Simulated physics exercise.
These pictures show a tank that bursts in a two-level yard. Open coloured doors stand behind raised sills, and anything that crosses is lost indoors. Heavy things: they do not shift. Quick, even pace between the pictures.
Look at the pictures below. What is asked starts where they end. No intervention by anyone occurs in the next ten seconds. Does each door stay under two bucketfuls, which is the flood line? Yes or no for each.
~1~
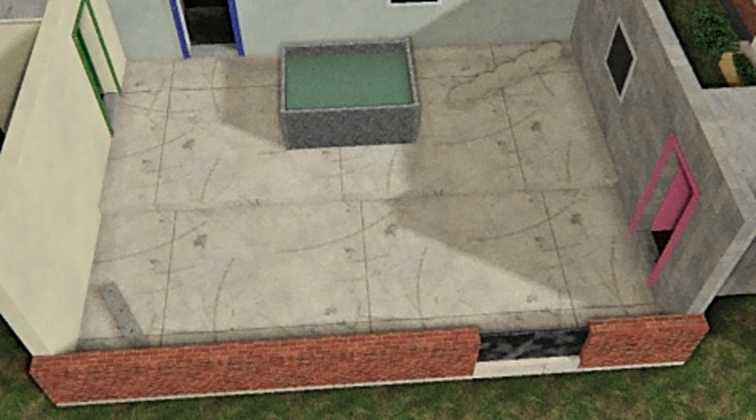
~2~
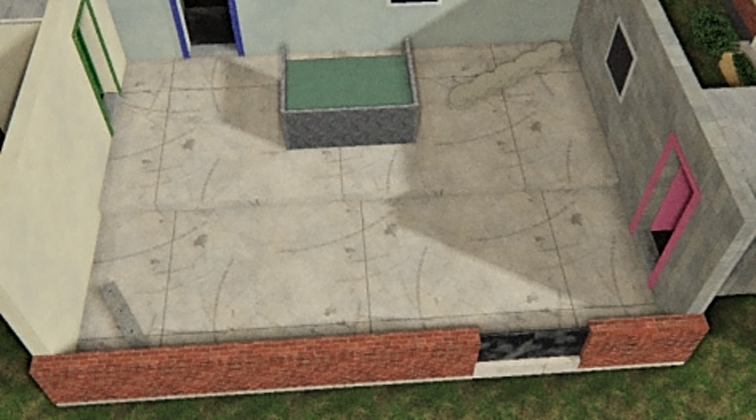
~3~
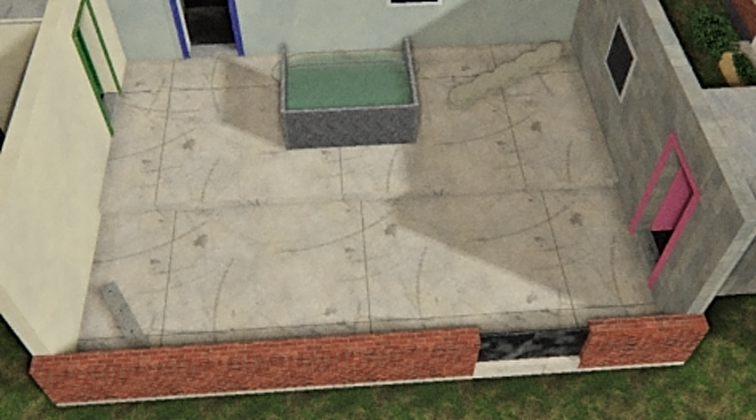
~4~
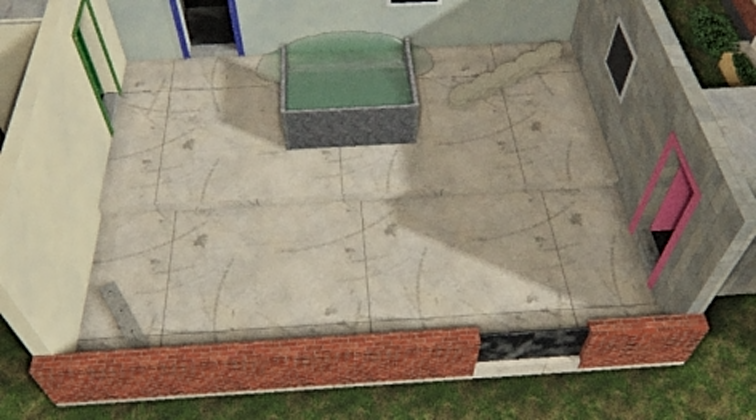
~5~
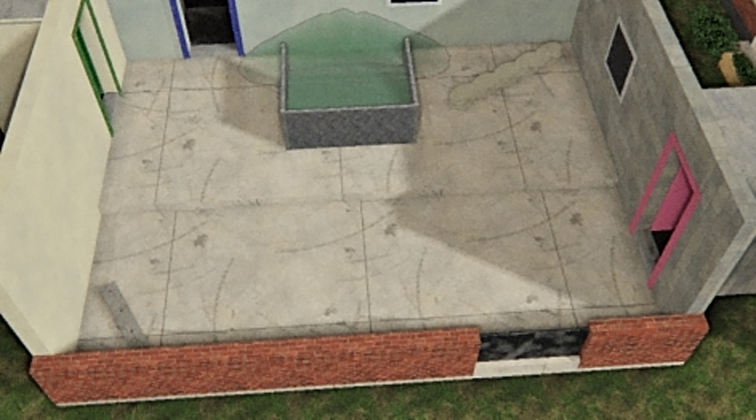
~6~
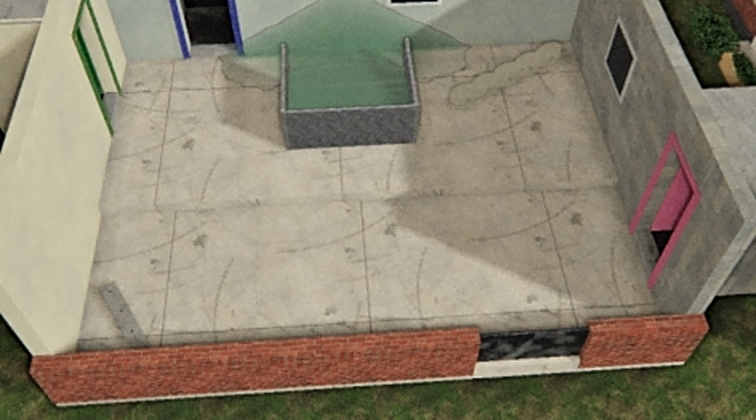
Green door - no, it floods; blue door - yes, stays under; pink door - yes, stays under.
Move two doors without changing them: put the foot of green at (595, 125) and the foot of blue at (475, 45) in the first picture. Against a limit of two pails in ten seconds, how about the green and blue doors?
First the green door, which stays on the safe side, then the blue door, which crosses the line.
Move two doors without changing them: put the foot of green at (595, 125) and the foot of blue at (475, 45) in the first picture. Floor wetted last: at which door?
Answer: The door marked pink.
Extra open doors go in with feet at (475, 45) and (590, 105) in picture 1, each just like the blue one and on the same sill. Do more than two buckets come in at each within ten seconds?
Lab note, doors in listed order: Over the limit, under the limit.
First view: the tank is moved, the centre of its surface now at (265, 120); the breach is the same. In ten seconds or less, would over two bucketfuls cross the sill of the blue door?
Honestly, the blue door crosses the line.
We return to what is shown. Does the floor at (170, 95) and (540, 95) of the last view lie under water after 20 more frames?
Same order as asked: Drenched, drenched.
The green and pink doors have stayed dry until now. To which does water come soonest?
I'd say the one in green.
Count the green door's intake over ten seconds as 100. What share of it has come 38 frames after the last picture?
Something like 100 in a hundred.
A moment on, water covers 15 % of the floor; the green door not reached, the blue door wet at the sill, nothing in, the pink door not reached.
Next, water covers 25 % of the floor; the green door under two buckets in, the blue door under two buckets in, the pink door not reached.
Then, water covers 45 % of the floor; the green door over two buckets in, the blue door under two buckets in, the pink door wet at the sill, nothing in.
Later, water covers 75 % of the floor; the green door over two buckets in, the blue door under two buckets in, the pink door wet at the sill, nothing in.
In the end, water covers 90 % of the floor; the green door over two buckets in, the blue door under two buckets in, the pink door wet at the sill, nothing in.
